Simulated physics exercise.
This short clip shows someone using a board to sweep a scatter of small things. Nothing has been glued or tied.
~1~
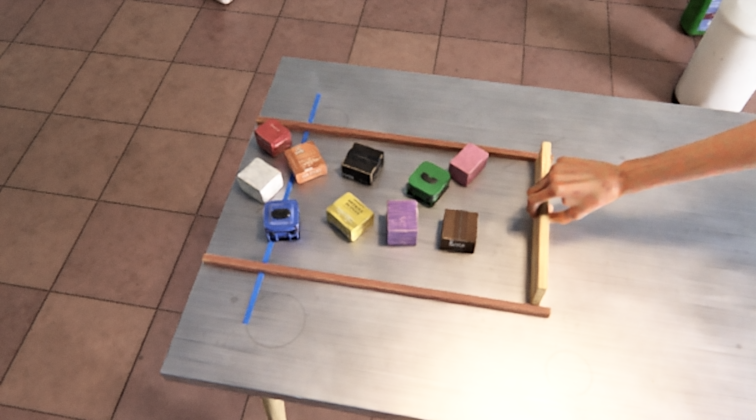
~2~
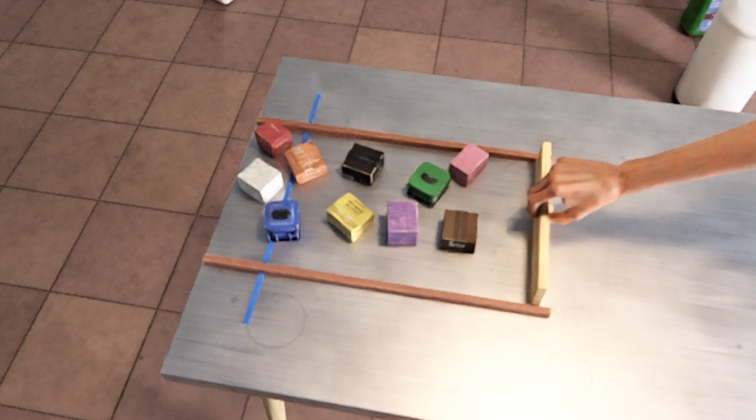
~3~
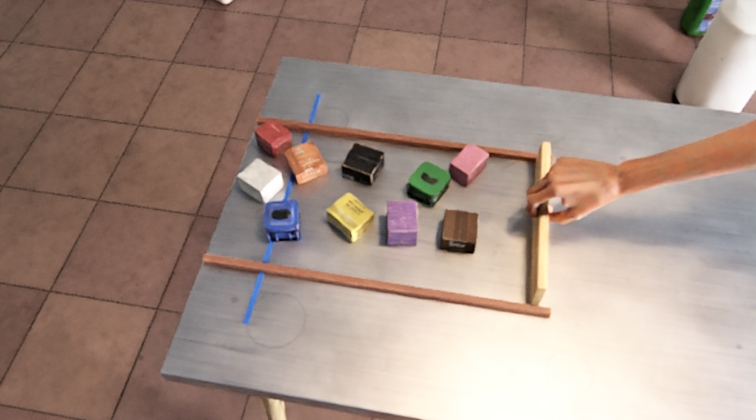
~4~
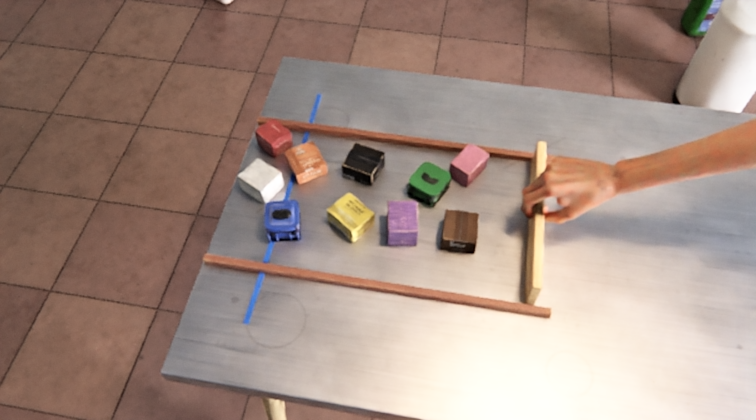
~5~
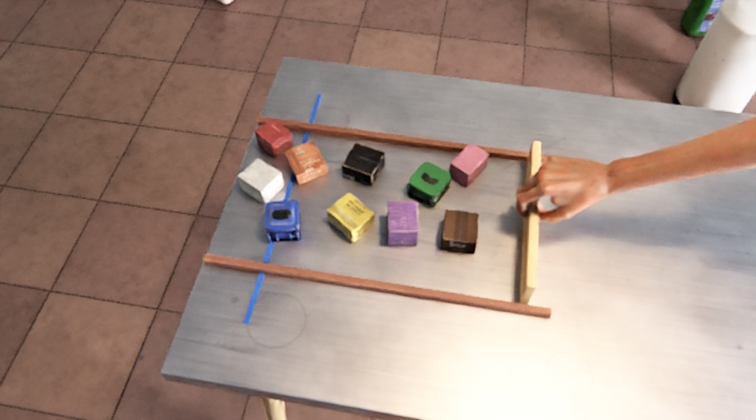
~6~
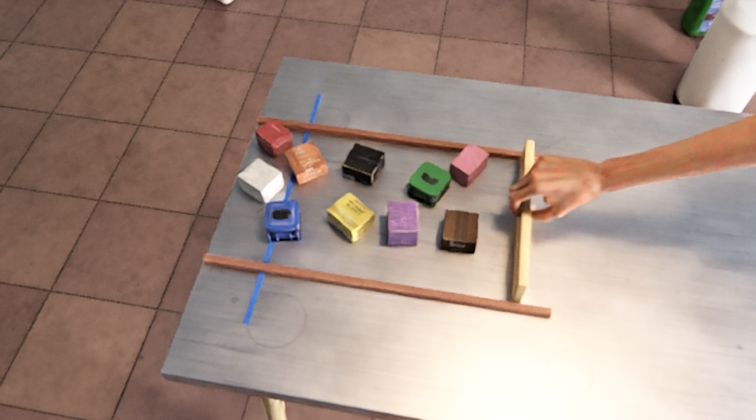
A hand slides a wooden board slightly left between two rails on a metal table, the scattered colourful blocks staying still.
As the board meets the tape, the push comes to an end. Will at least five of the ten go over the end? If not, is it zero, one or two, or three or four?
Looks like the tally of pieces that topple off is three or four there.
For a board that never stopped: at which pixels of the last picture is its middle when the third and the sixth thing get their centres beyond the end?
In pixels, around (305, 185) followed by around (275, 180).
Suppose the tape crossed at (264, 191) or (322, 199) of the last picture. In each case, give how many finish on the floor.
Try by try, 6 and 1.
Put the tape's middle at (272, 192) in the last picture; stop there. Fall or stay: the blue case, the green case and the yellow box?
First the blue case, which stays on top, then the green case, which stays on top, and the yellow box, which leaves the top.
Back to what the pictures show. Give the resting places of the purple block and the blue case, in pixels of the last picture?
The purple block settles near (234, 198); as for the blue case, near (246, 233).
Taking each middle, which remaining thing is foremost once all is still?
That's the orange box.
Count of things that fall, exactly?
Precisely 3.
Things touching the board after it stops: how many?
Result: 3 in all.
A little later, none off yet; red box at rest near (274, 138); white block at rest near (261, 181); blue case at rest near (283, 221).
Next, none off yet; red box at rest near (274, 138); white block at rest near (261, 181); blue case shifted a little near (272, 221).
Later still, none off yet; red box shifted about its own width near (259, 132); white block tilted a little near (232, 168); blue case shifted about its own width near (246, 233).
When it is over, the number that fall off is three or four; down, yellow box, white block and red box.
